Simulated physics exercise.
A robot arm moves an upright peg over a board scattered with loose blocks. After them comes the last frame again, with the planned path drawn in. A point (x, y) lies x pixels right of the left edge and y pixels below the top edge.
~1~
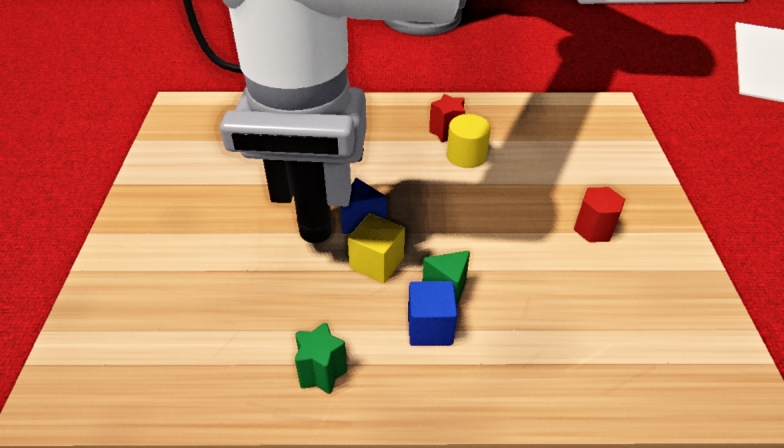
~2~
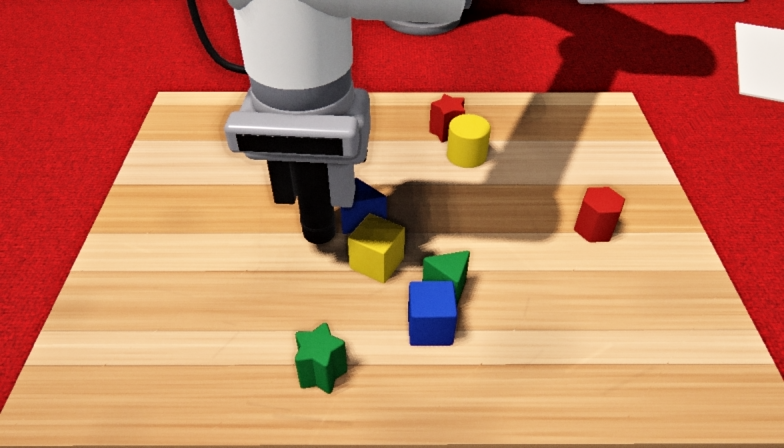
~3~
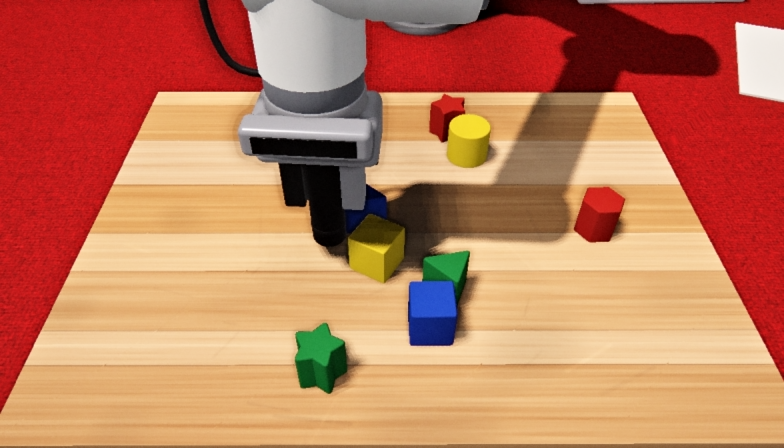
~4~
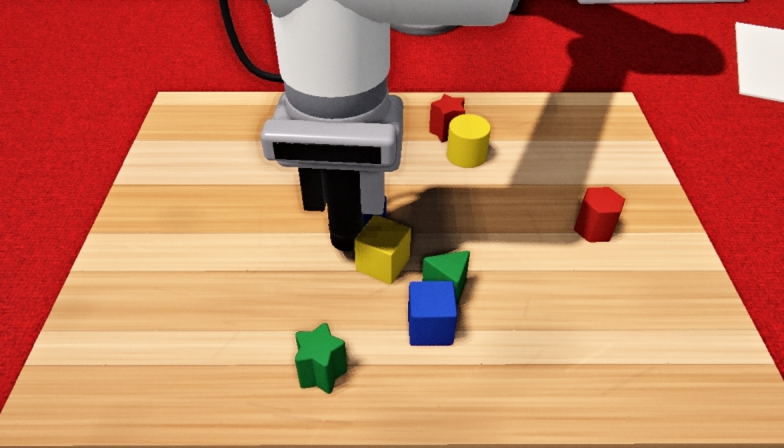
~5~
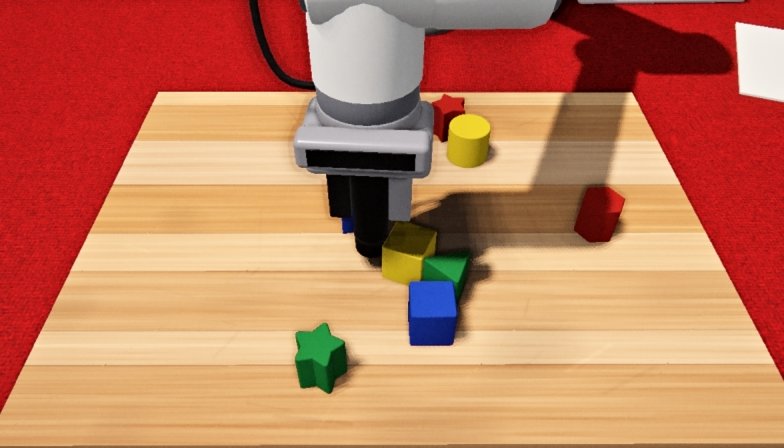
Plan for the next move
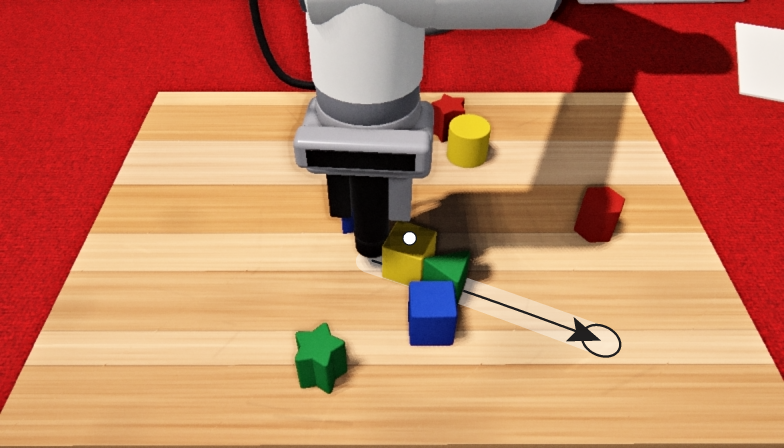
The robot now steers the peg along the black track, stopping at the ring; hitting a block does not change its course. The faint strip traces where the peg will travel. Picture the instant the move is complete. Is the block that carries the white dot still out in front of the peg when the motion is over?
Yes, I think so.
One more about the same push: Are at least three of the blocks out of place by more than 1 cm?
No.
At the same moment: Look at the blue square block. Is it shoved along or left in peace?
Stays put.
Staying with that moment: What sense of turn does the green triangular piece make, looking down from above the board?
Viewed from above, counterclockwise.
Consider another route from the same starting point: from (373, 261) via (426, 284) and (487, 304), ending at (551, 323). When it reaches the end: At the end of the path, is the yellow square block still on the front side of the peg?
It seems so.
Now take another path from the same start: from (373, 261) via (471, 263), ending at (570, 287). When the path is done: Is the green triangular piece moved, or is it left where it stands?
The block moves away from its spot.
Path on the board, from (373, 261) directly to (601, 340); the dot is on the yellow square block.
The first path, step by step. One third of the way, peg at (446, 271); yellow square block at (488, 268), turned 15° clockwise; green triangular piece at (520, 285), turned 40° anticlockwise.
Two thirds of the way, peg at (525, 298); yellow square block at (572, 295), turned 10° clockwise; green triangular piece at (608, 314), turned 40° anticlockwise.
At the end, peg at (607, 327); yellow square block at (661, 324); blue square block in place; green triangular piece at (702, 342), turned 50° anticlockwise.
